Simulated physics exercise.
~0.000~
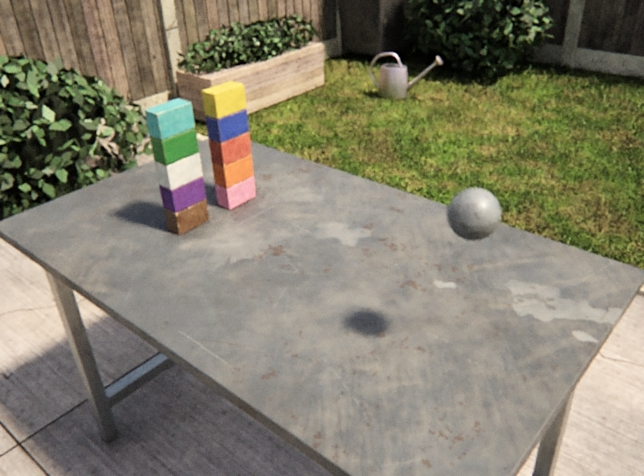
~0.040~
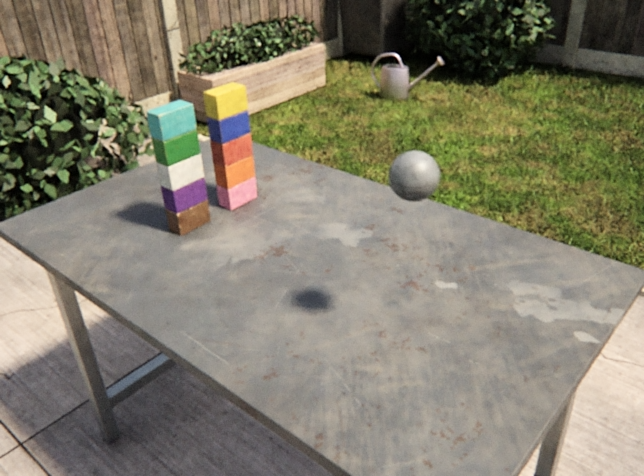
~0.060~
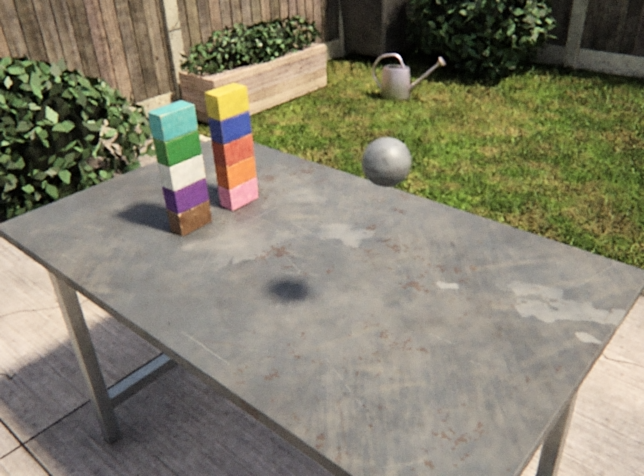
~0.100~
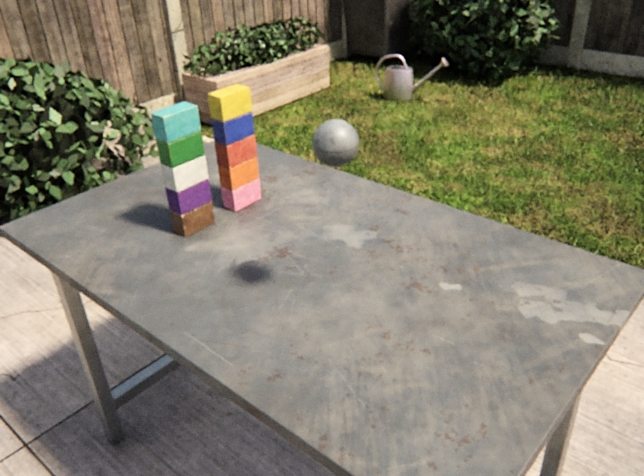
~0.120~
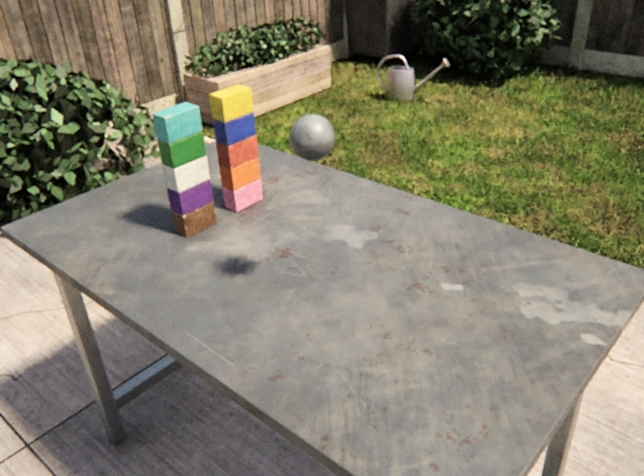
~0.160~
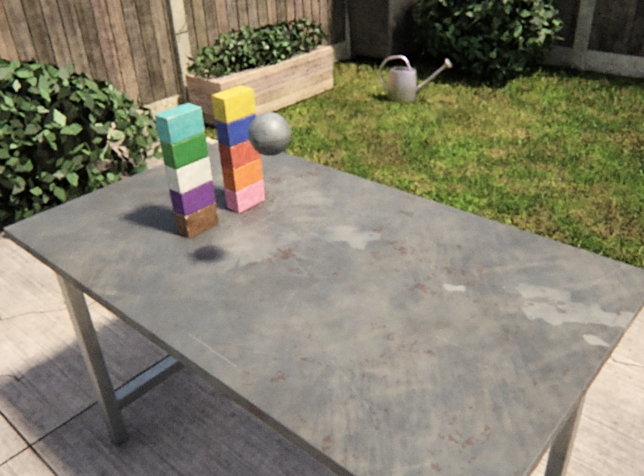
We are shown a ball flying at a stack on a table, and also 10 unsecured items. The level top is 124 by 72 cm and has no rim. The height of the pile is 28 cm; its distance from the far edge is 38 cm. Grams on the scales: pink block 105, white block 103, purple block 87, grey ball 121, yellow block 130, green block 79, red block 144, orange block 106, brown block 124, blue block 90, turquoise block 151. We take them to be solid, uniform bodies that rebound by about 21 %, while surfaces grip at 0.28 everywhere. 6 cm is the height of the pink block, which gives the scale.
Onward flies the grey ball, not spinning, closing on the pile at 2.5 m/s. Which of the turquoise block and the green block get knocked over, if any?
The turquoise block is knocked over. The green block is knocked over.
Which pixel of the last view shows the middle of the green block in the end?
At pixel (222, 356) or so, give or take.
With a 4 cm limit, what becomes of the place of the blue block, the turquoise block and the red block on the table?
Here is how it goes: The blue block remains near its start; next, the turquoise block moves off; last, the red block remains near its start.
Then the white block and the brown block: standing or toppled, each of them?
Well, the white block tumbles down, and the brown block holds steady.
Around 0.36 s, grey ball near (163, 179); green block at 16° to upright near (160, 142); turquoise block at 21° to upright near (176, 131); white block at 18° to upright.
Around 0.56 s, grey ball near (124, 224); turquoise block upside down near (175, 189); green block at 35° to upright near (136, 173); white block at 41° to upright.
Around 1.06 s, grey ball near (104, 227); green block now off the table; turquoise block upside down near (170, 200); white block on its side.
Finally (1.5 s), off the table and tipped over, green block; on their side or leaning hard on the table, white block and turquoise block; the other 7 still in place (within 4 cm). Final places as that camera would see them, turquoise block near (170, 200), green block near (222, 356).
